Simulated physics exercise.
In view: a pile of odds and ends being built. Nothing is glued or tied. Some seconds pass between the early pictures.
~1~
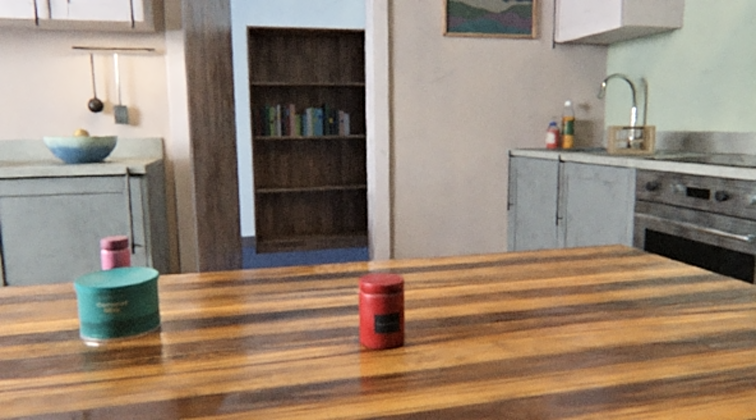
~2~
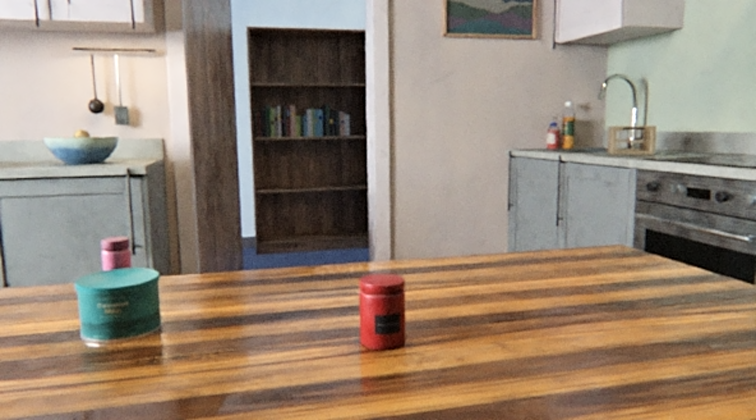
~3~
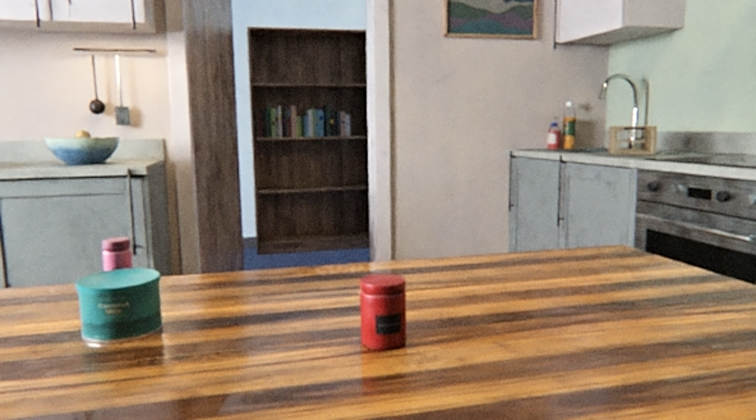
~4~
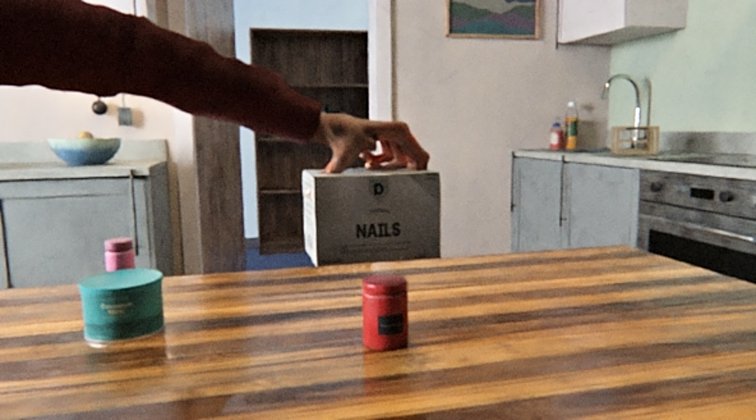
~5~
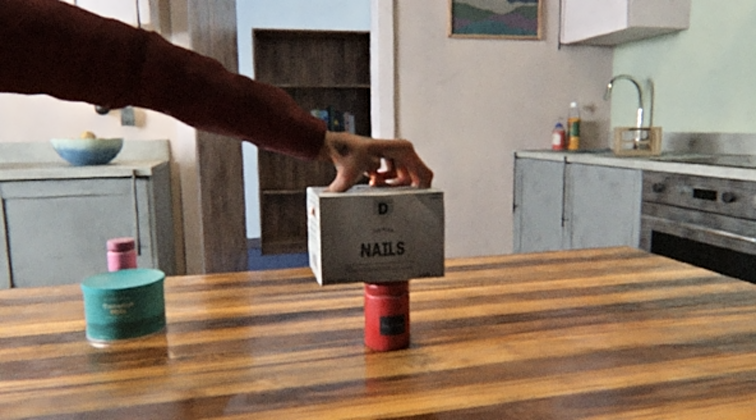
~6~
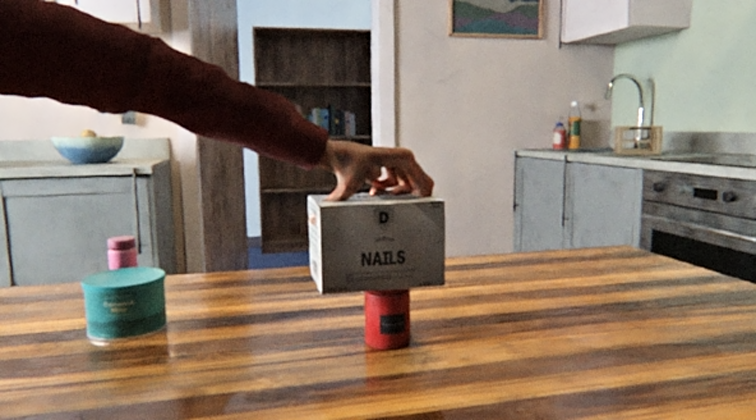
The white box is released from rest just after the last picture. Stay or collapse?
In the end the pile stays up.
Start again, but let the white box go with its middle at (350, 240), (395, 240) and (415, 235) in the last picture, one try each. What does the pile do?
In the first case it gives way; in the second case it stays up; in the third case it gives way.
Then, 1.00 s later than the last frame, all is still.
Then, 2.10 s later than the last frame, white box resting near (374, 239).
When it is over, all 4 as before. End places, in pixels of the last picture, white box near (374, 239). The pile holds.
